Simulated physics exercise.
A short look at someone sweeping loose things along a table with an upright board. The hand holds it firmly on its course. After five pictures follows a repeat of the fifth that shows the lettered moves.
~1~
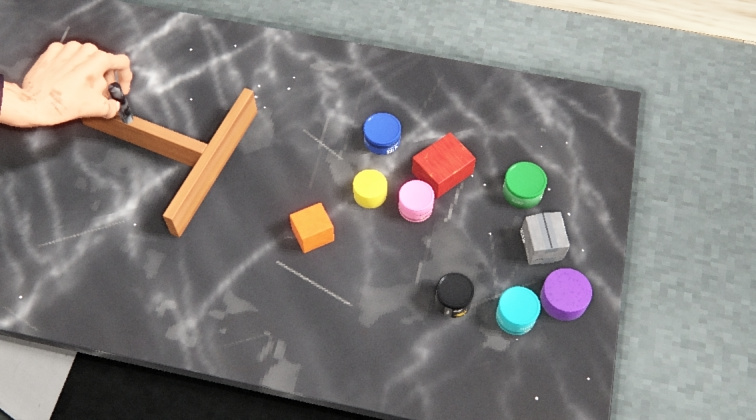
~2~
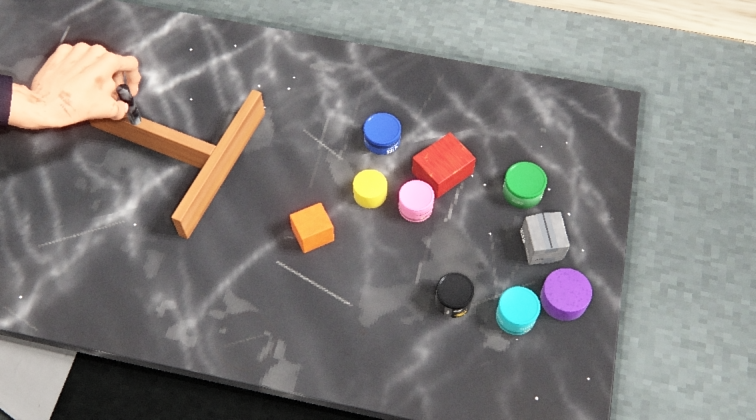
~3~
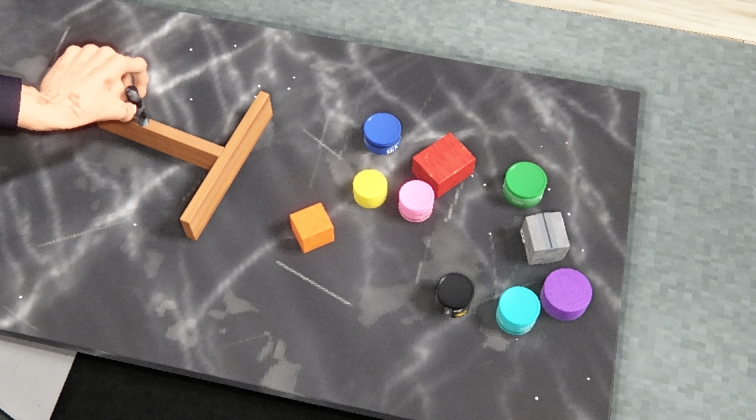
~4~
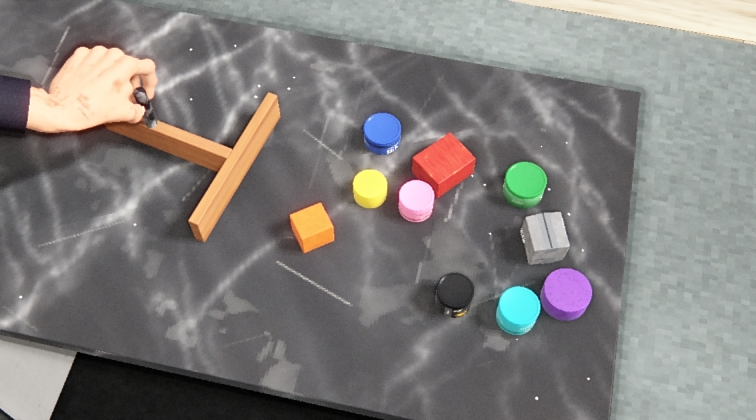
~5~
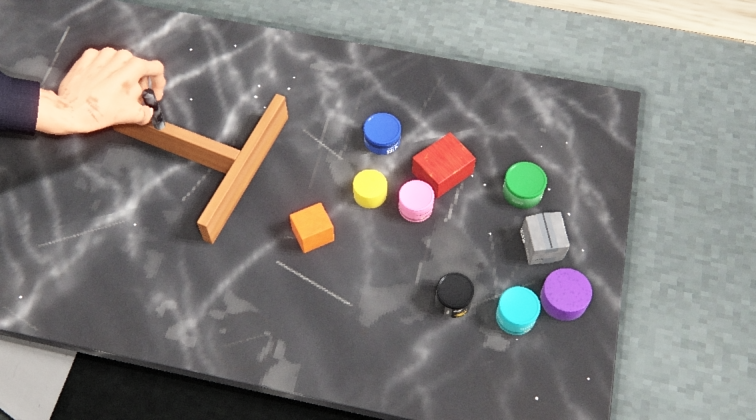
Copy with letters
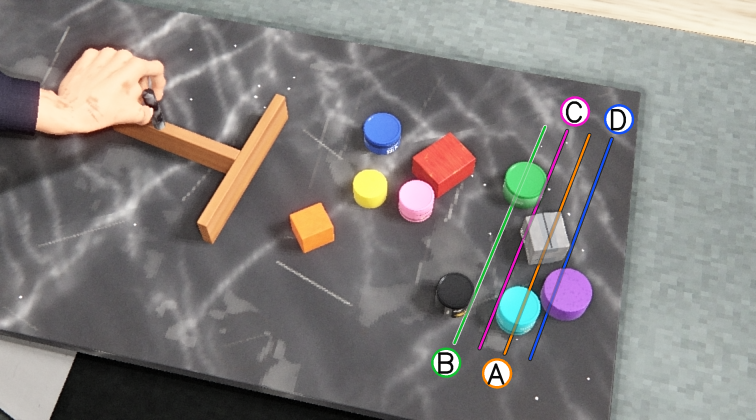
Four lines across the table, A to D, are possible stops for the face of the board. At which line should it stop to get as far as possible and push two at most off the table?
No farther than D.
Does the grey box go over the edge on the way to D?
Yes.
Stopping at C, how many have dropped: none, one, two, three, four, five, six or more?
The count is none.
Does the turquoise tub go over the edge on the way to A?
No.
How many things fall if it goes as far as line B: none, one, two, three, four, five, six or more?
In all, none.
On the marked copy, A at (550, 237); B at (503, 227); C at (526, 232); D at (574, 241).
With D. Early on, board (360, 179); blue tub (413, 144); orange block (365, 244).
Further on, board (480, 202); green tub (565, 187); turquoise tub (525, 315).
At the end, board (576, 221); grey box over the edge; green tub over the edge; two fallen.
As for the rest, A is within the limit but short; B is within the limit but short; C is within the limit but short.
